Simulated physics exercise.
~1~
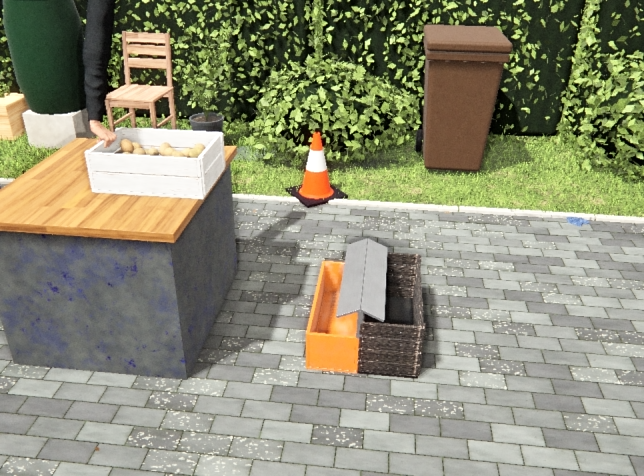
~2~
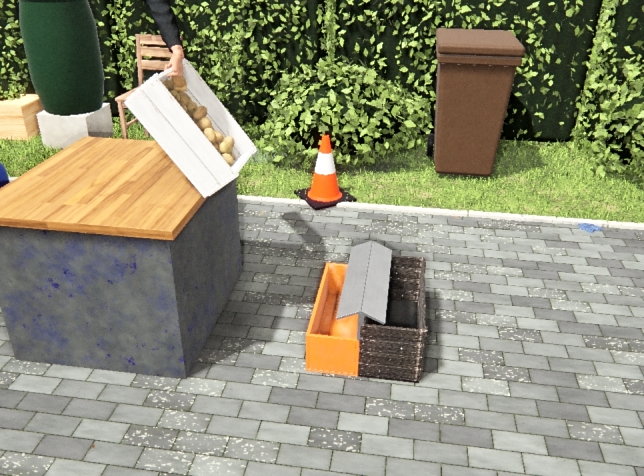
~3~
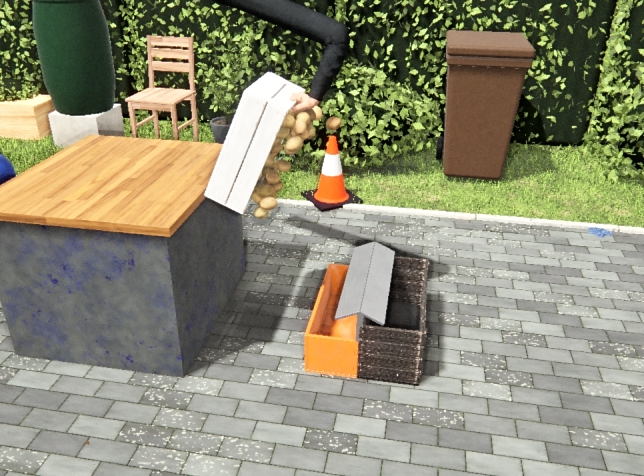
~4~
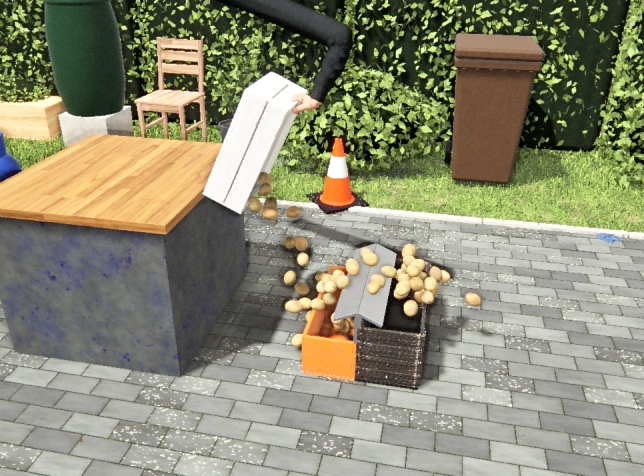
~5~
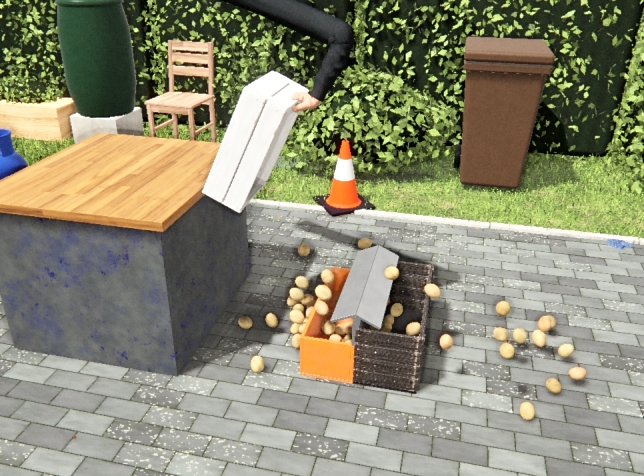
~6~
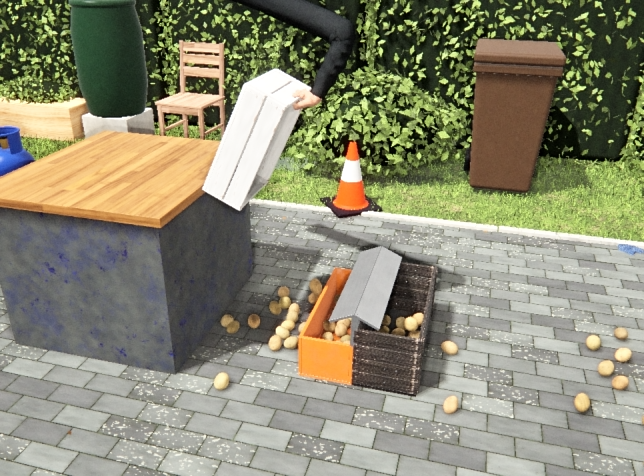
The clip opens on a paved yard, where a white crate of potatoes rests on a wood-topped bench, with an orange box and a dark tub on the ground to the right beneath a grey roof-shaped splitter. A hand lifts and tips the crate at the bench's edge. The arm turns it further until potatoes pour out in a clump. They tumble onto the splitter and bounce apart to both sides. Some settle in the box and tub, while others roll across the paving. Finally the crate hangs steeply tilted, with potatoes in both containers and scattered on either side.
